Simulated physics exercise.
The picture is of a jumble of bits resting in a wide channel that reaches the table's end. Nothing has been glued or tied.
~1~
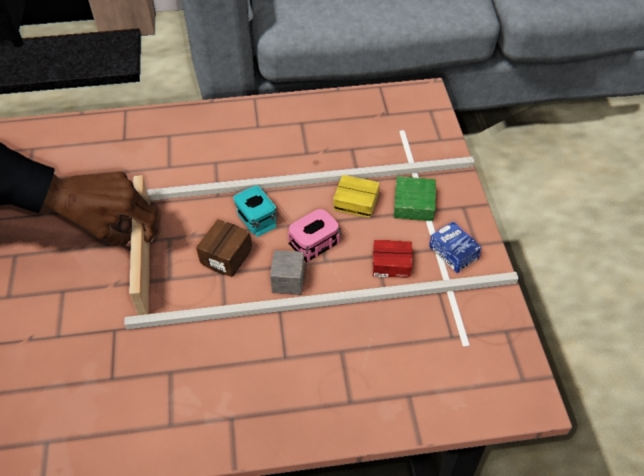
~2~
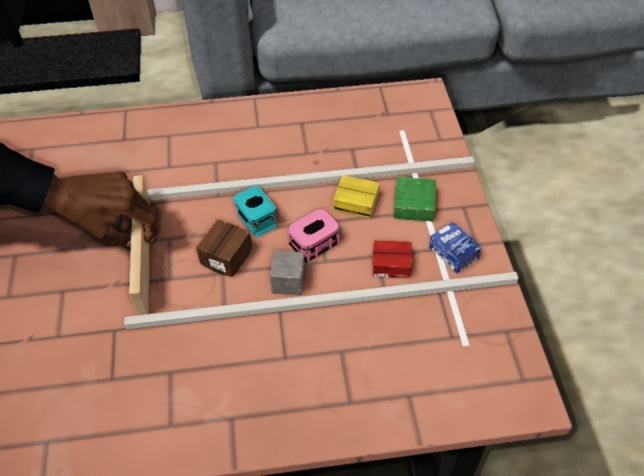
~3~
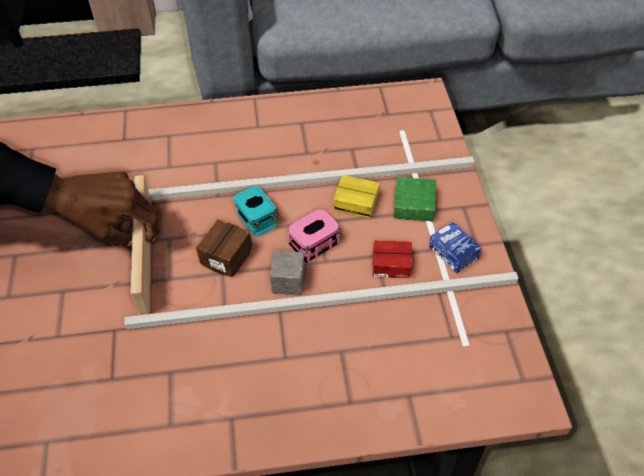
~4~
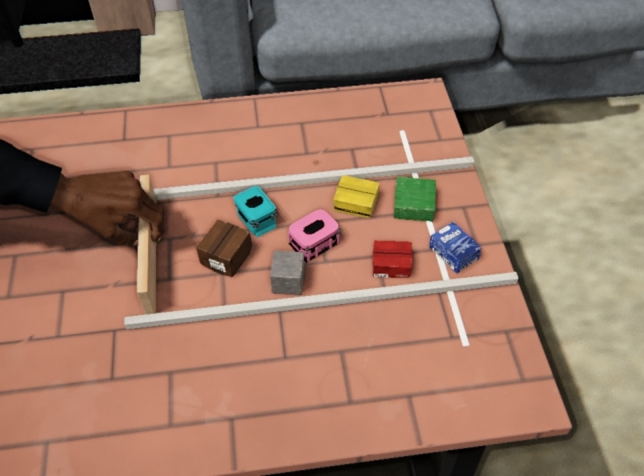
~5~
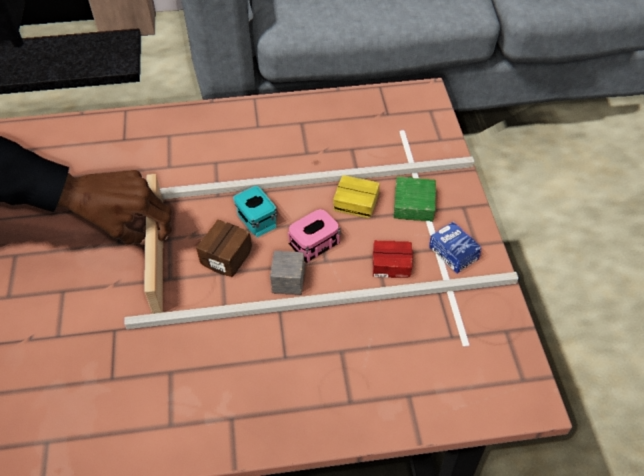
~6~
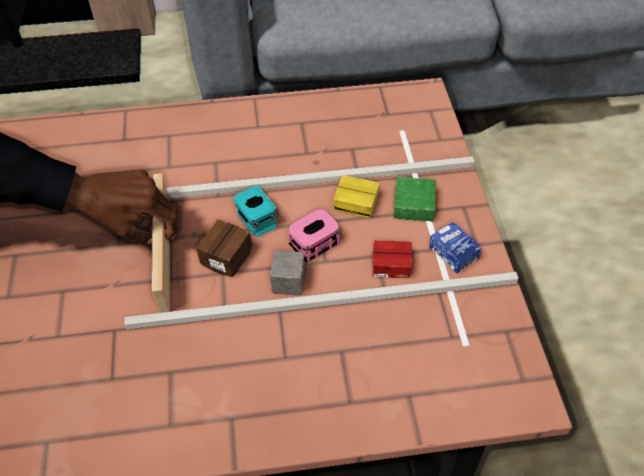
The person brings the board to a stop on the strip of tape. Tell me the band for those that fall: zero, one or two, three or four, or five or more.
Missing: Below three, above nil.
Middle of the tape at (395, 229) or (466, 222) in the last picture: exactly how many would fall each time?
Respectively 0 and 5.
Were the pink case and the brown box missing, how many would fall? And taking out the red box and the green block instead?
Result: 2 in the first case, with 1 in the second.
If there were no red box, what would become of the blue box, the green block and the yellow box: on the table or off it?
The blue box? It heads down. The green block? It heads down. The yellow box? It does not drop.
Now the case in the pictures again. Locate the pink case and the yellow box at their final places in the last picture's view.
First at (492, 222); second at (467, 179).
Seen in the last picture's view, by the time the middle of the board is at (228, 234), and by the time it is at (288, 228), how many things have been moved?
The count is 1 at the first point and 4 at the second.
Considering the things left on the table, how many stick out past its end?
You'd get 2.
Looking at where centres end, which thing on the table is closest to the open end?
The foremost one is the pink case.
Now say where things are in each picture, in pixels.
The first picture shows blue box (455, 247); green block (415, 199); red box (392, 259); board (141, 243); tape (430, 226).
The second picture shows green block (415, 199); board (141, 243).
The third picture shows red box (392, 259); yellow box (356, 197).
The fourth picture shows blue box (455, 247); pink case (314, 235).
The fifth picture shows green block (415, 199); grey block (288, 273).
The sixth picture shows blue box (455, 247); green block (415, 199); red box (392, 259); board (161, 241); tape (430, 226).
Early on, none off yet; blue box at rest near (455, 247); green block at rest near (415, 199); red box at rest near (392, 259).
Finally, the number that fall off is one or two; lost, green block and blue box.
